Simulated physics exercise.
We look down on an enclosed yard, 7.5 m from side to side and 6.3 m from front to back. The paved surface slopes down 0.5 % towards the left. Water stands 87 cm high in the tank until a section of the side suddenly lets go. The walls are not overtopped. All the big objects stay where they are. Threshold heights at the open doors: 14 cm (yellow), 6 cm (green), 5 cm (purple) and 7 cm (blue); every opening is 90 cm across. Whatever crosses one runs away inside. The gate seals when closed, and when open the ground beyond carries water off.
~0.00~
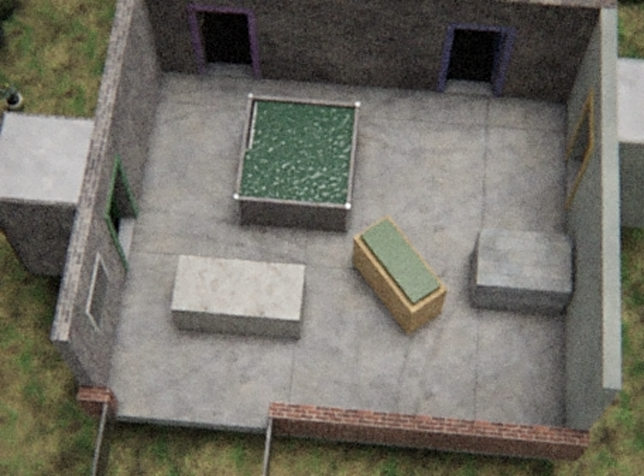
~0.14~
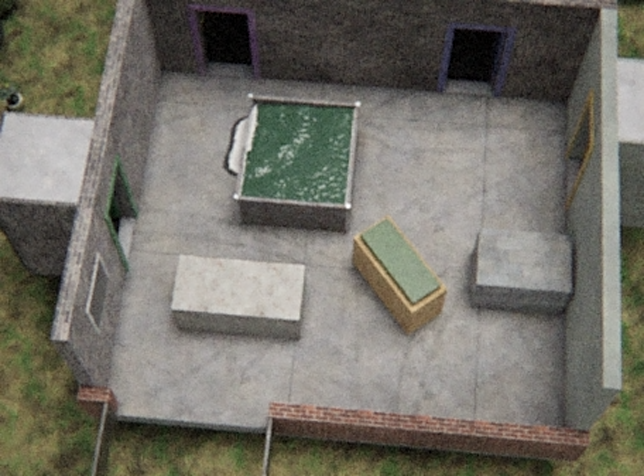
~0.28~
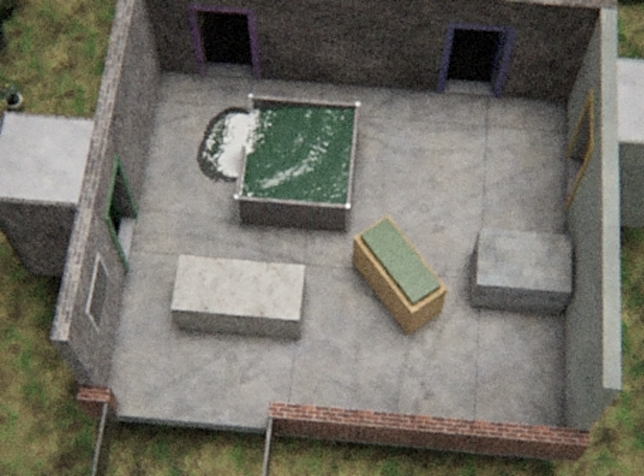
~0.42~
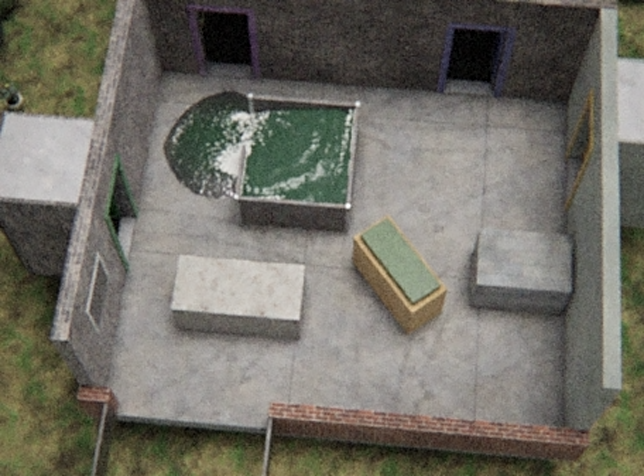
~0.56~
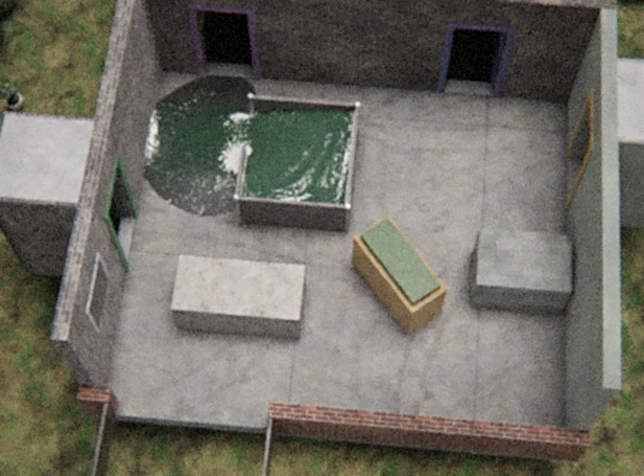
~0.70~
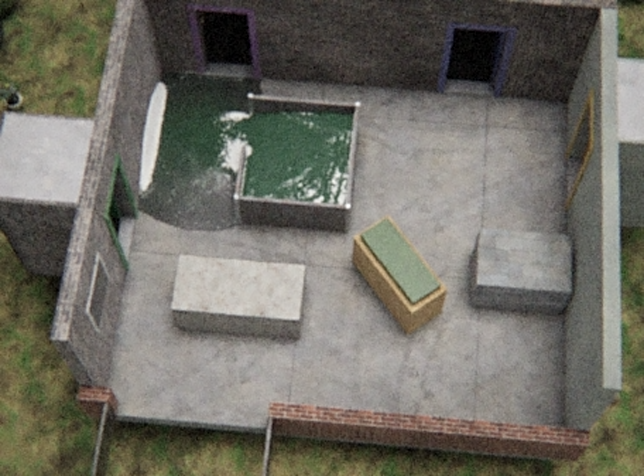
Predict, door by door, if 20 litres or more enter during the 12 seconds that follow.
Within that time: At the yellow door it stays under the limit; at the green door it exceeds the limit; at the purple door it goes over the limit; at the blue door it stays under the limit.
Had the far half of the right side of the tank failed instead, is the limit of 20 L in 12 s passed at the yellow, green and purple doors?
Then: Yellow past it, green under, purple below.
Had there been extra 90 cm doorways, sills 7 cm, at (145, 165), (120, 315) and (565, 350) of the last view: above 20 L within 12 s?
In that order: Above, not over, under.
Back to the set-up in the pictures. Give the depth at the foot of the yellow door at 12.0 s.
Some 5.5 cm.
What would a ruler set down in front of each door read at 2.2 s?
Depths in cm: Yellow 0, green 11, purple 21, blue 0.
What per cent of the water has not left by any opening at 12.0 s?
About 56 per cent.
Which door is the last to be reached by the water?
It is the yellow one.
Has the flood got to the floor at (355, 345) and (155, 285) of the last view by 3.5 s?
In that order: Still dry, under water.
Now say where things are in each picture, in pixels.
Still water, 87 cm deep, in the tank at (298, 152), in the first frame.
The front is at a hidden place, 0.6 m from the gap at (251, 138); 0.3 m2 of floor is under water; 87 cm left at the back of the tank, in the second frame.
Water pours out at (251, 140) and has run 0.9 m, to (202, 157); typically 13 cm deep outside, 87 cm at the tank's back, in the third frame.
Water pours out at (251, 141) and has run 1.5 m, to (169, 152); typically 9 cm deep outside, 82 cm at the tank's back, in the fourth frame.
Water pours out at (251, 141) and has run 1.9 m, to (156, 109); typically 7 cm deep outside, 75 cm at the tank's back, in the fifth frame.
Water pours out at (251, 141) and has run 2.3 m, to (162, 76); typically 6 cm deep outside, 74 cm at the tank's back, in the sixth frame.
After 1.4 s water covers 15 % of the floor and is deepest (64 cm) near (162, 79); yellow door not reached, green door 11 cm at the sill, 2 L in, purple door 11 cm at the sill, 18 L in, blue door not reached.
After 2.2 s water covers 25 % of the floor and is deepest (45 cm) near (162, 79); yellow door not reached, green door 11 cm at the sill, 11 L in, purple door 21 cm at the sill, 87 L in, blue door not reached.
After 3.5 s water covers 40 % of the floor and is deepest (31 cm) near (152, 130); yellow door not reached, green door 11 cm at the sill, 26 L in, purple door 20 cm at the sill, 203 L in, blue door 2 cm at the sill, 0 L in.
After 7.0 s water covers 65 % of the floor and is deepest (16 cm) near (156, 112); yellow door 6 cm at the sill, 0 L in, green door 6 cm at the sill, 42 L in, purple door 12 cm at the sill, 391 L in, blue door 4 cm at the sill, 0 L in.
After 12.0 s water covers 90 % of the floor and is deepest (8 cm) near (356, 209); yellow door 5 cm at the sill, 0 L in, green door 4 cm at the sill, 43 L in, purple door 7 cm at the sill, 445 L in, blue door 5 cm at the sill, 0 L in.
